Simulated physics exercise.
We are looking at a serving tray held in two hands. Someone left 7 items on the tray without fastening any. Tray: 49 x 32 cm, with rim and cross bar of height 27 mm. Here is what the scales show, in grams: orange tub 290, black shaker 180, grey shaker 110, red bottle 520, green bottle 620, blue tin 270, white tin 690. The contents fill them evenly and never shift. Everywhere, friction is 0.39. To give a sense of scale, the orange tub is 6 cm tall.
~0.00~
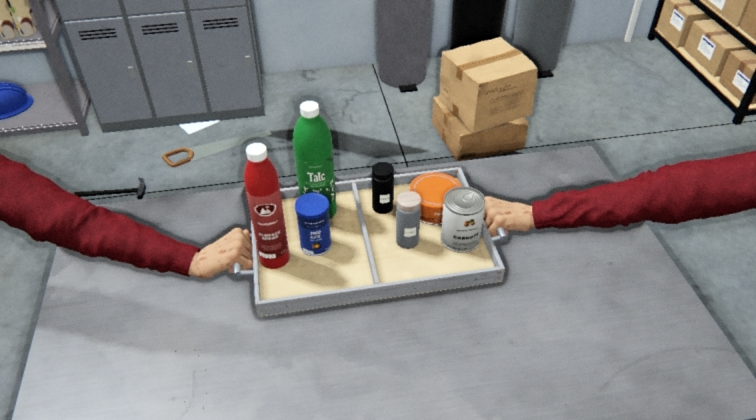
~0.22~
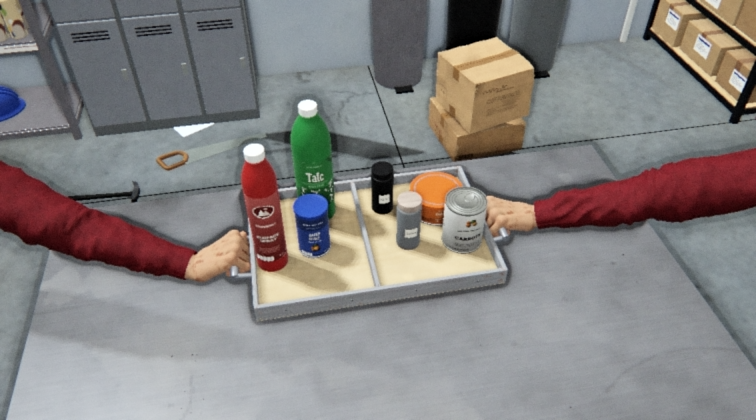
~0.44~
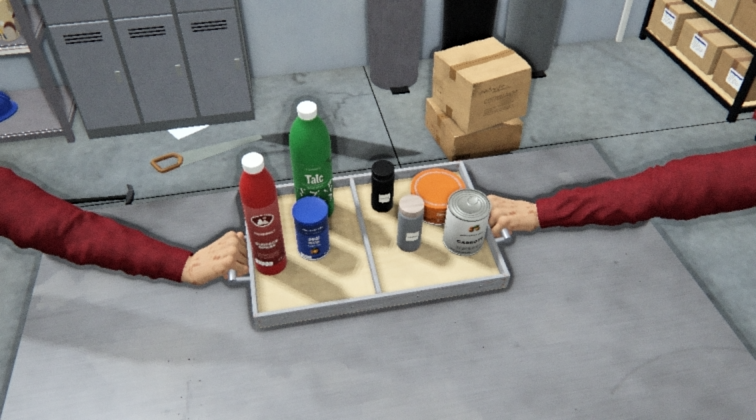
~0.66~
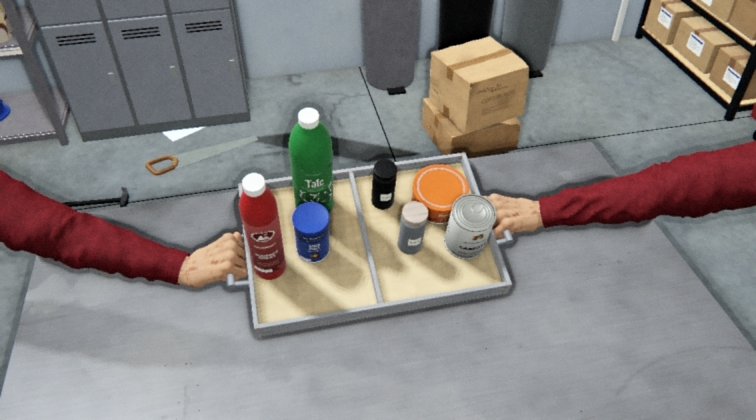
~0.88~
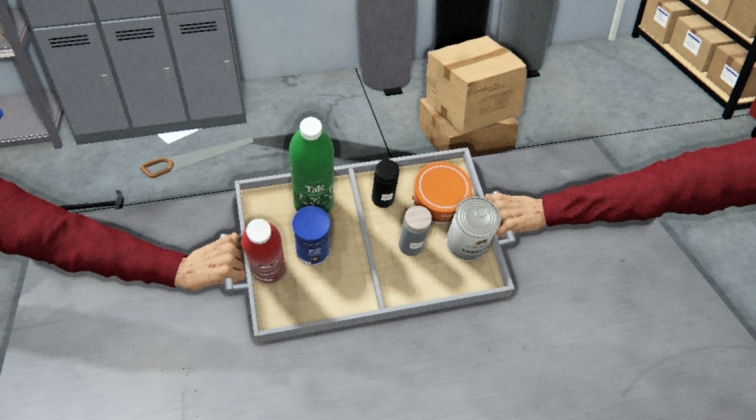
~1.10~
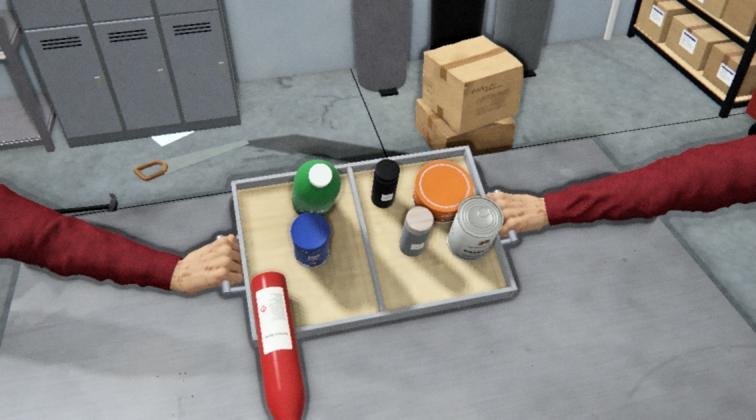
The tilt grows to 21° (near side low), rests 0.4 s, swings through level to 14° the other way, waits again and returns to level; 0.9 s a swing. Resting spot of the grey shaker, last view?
Roughly (425, 258).
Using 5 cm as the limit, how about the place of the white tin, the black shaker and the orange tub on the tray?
White tin: Remains in place; black shaker: Remains in place; orange tub: Remains in place.
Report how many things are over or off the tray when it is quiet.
The number here is 4.
By 1.40 s, tilt 21°, near edge down; grey shaker rocked 7° off its seat near (417, 235); green bottle on its side; blue tin rocked 72° off its seat.
By 1.70 s, tilt 13°, near edge down; green bottle now off the tray; grey shaker rocked 75° off its seat near (425, 271); blue tin rocked 72° off its seat.
By 2.00 s, tilt 6°, far edge down; grey shaker rocked 75° off its seat near (424, 252); blue tin rocked 73° off its seat.
By 3.00 s, tilt 11°, far edge down; grey shaker rocked 75° off its seat near (424, 247); blue tin rocked 74° off its seat.
When it is over (4.1 s), off the tray, red bottle and green bottle; lying over on the tray, grey shaker and blue tin; the other 3 within 5 cm of the start. In the last view, grey shaker near (426, 258).
